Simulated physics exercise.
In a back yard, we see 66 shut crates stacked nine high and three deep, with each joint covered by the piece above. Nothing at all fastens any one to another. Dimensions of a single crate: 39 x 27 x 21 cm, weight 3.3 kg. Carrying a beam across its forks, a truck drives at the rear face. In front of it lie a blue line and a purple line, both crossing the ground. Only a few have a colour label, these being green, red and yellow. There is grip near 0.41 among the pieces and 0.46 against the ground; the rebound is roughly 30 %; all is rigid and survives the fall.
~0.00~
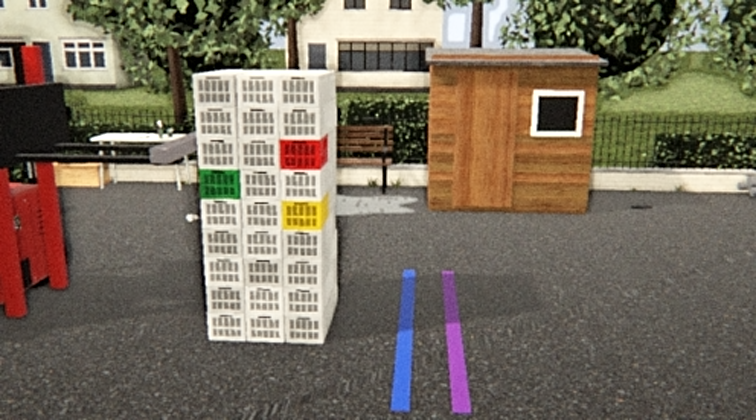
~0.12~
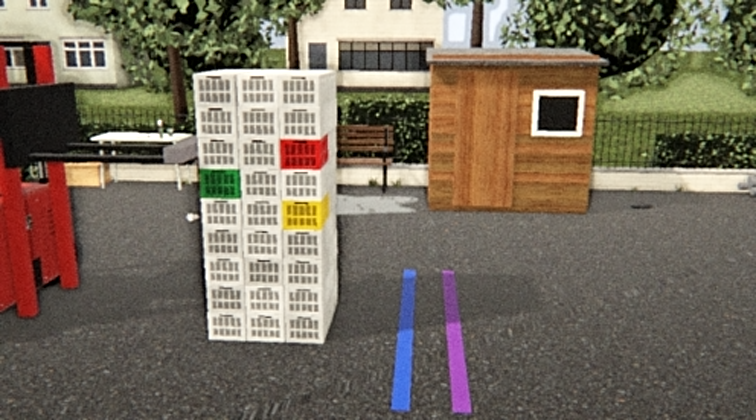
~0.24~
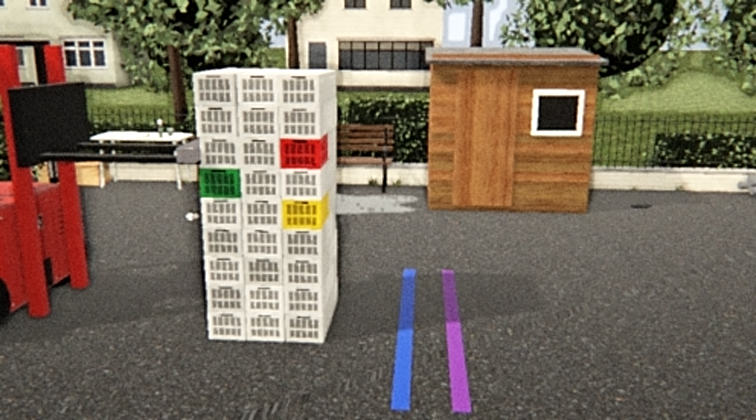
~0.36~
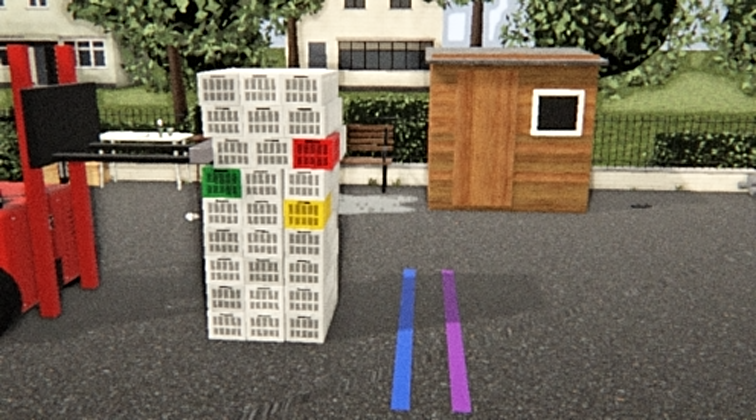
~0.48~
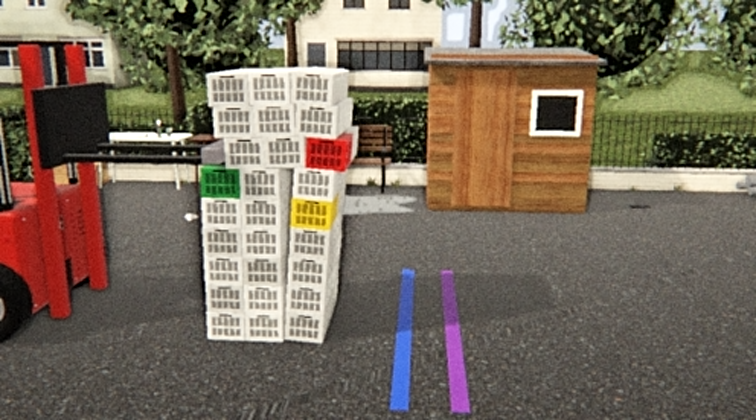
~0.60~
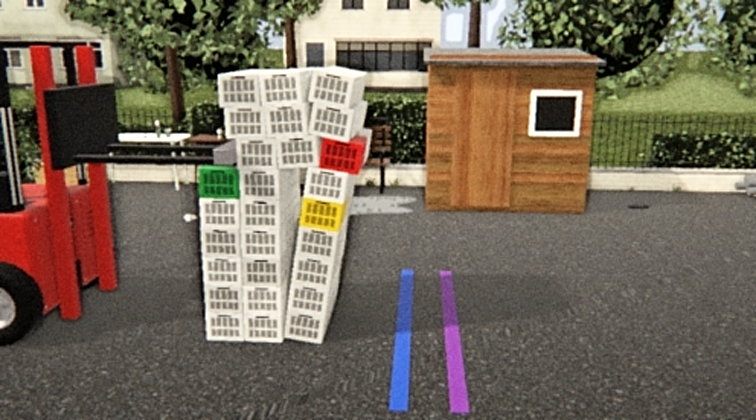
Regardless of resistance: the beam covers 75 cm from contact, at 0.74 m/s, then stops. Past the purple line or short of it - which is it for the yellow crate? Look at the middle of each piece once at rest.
For the yellow crate it is past it.
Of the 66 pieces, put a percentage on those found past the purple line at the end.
About 35% of them.
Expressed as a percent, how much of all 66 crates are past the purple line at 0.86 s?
By then, 0 per cent.
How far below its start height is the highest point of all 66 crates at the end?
The top ends up some 65 cm lower.
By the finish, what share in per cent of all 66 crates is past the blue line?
It works out to about 50 per cent.
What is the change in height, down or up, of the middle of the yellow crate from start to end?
It finishes some 80 cm lower than at the start.
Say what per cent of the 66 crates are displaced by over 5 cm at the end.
Shifted share: 75 %.
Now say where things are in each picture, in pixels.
In the first frame (pixels give the middle of a visible side), beam (160, 156) 16 cm from the stack; blue line, near end, (404, 350); purple line, near end, (456, 352); yellow crate (301, 216); green crate (219, 184); red crate (300, 155); none has stirred.
In the second frame, beam (174, 156) 7 cm from the stack; yellow crate (302, 215).
In the third frame, beam (187, 156) 15 mm in; yellow crate (302, 215).
In the fourth frame, beam (200, 156) 10 cm in; yellow crate (304, 215); red crate (313, 154) 9 cm from its place; movement in 26 of them.
In the fifth frame, beam (212, 156) 19 cm in; yellow crate (311, 215) 4° from how it stood; red crate (326, 155) 4° from how it stood; movement in 37 of them.
In the sixth frame, beam (224, 157) 28 cm in; blue line, near end, (402, 350); purple line, near end, (454, 352); yellow crate (321, 215) 9° from how it stood; red crate (341, 157) 9° from how it stood; green crate (218, 184); steepest lean 11°, the crate at (331, 122); movement in 38 of them.
After 0.86 s, none of the 66 crates past the purple line, 52 disturbed; yellow crate 20° from how it stood; red crate 20° from how it stood, 6 cm lower.
After 1.20 s, 7 of the 66 crates past the purple line; yellow crate 49° from how it stood, 24 cm lower; red crate 49° from how it stood, 44 cm lower.
After 1.66 s, 15 of the 66 crates past the purple line; yellow crate on its side; red crate on its side.
After 2.38 s, 24 of the 66 crates past the purple line; yellow crate on its side; red crate upside down.
In the end (3.7 s), 24 of the 66 crates past the purple line; yellow crate on its side; red crate upside down; green crate unmoved. From the last view, middles, yellow crate near (492, 328), red crate near (622, 332).
